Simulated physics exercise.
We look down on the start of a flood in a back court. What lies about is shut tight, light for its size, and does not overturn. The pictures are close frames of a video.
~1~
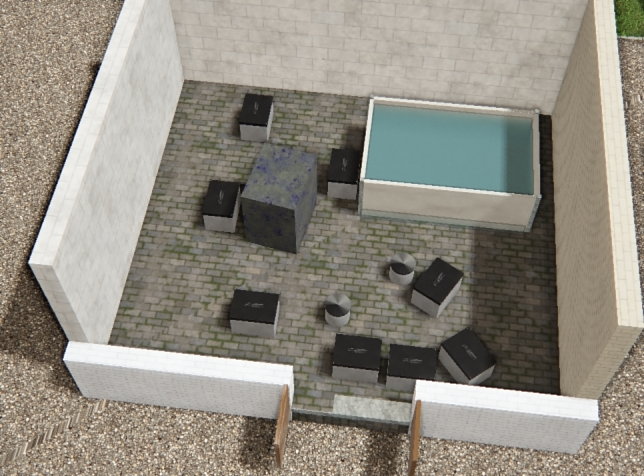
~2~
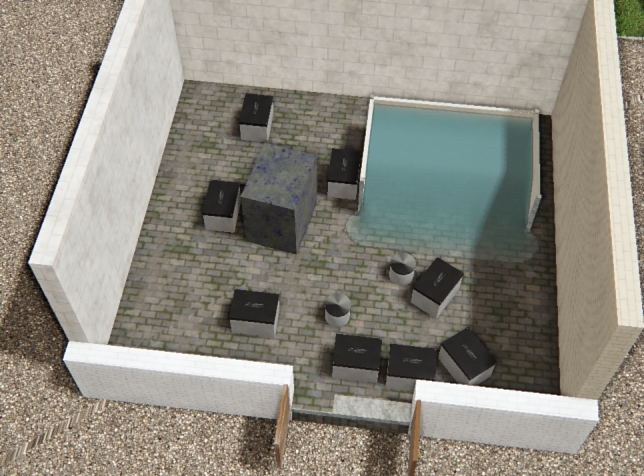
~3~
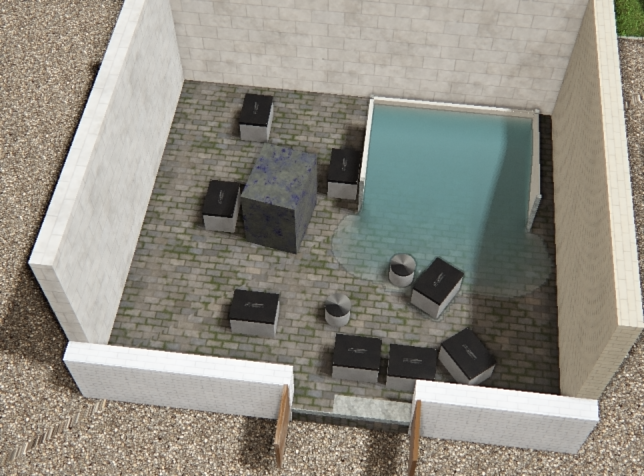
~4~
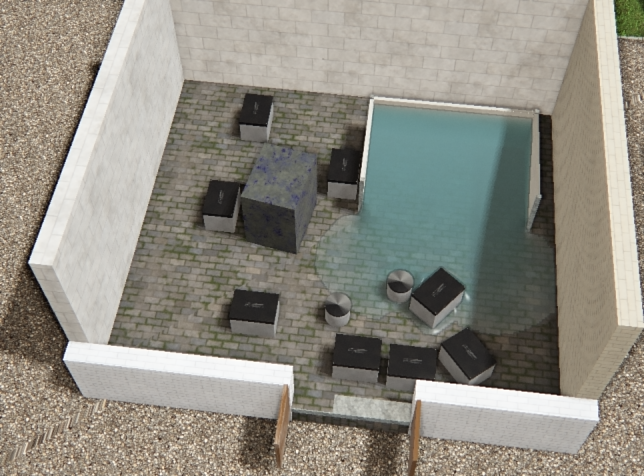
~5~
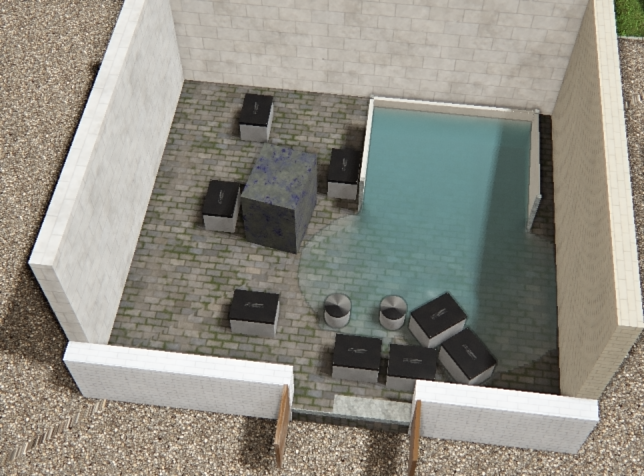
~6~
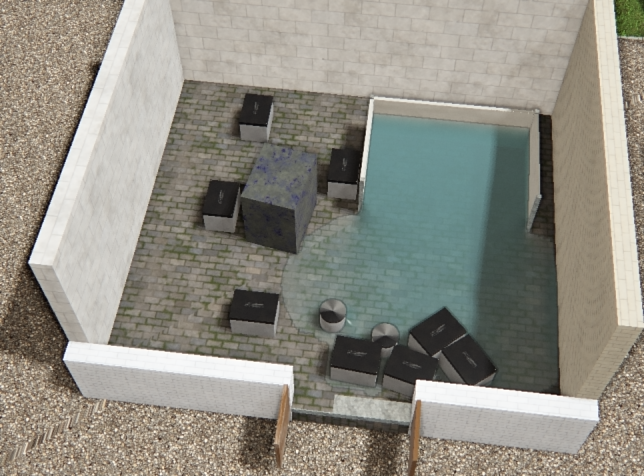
The clip opens on a walled, paved court with dark-topped chests, two small pails and a full tank at the upper right. The tank's front side disappears and water spreads across the paving, then pushes the nearest pail and chest toward the lower wall, where more items shift slightly.
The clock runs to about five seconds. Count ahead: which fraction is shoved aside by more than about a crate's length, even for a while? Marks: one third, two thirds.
That comes to two thirds or more.
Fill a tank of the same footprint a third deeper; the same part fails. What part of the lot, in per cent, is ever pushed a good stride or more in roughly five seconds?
About 70 per cent.
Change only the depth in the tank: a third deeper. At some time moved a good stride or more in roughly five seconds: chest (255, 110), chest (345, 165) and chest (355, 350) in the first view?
One after the other: Less than that, not that far, swept aside.
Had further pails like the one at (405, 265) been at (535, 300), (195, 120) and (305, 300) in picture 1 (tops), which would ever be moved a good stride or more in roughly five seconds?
In that order: Moved that far, under that, that far or more.
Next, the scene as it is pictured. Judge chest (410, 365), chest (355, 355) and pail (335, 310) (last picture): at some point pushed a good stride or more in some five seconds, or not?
One after the other: Moved that far, moved that far, moved that far.
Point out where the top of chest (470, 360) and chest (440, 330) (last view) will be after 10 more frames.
Near (436, 335) and (385, 342).
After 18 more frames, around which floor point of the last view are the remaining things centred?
At about (235, 253).
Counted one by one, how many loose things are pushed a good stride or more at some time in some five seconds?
The number is 7.
A moment on, 4 of 10 are well off their spots; 3 afloat.
Next, 6 of 10 are well off their spots; 3 afloat.
Later, 7 of 10 are well off their spots; 3 afloat.
In the end, 7 of 10 are well off their spots, and 7 have been at some point; 3 afloat.
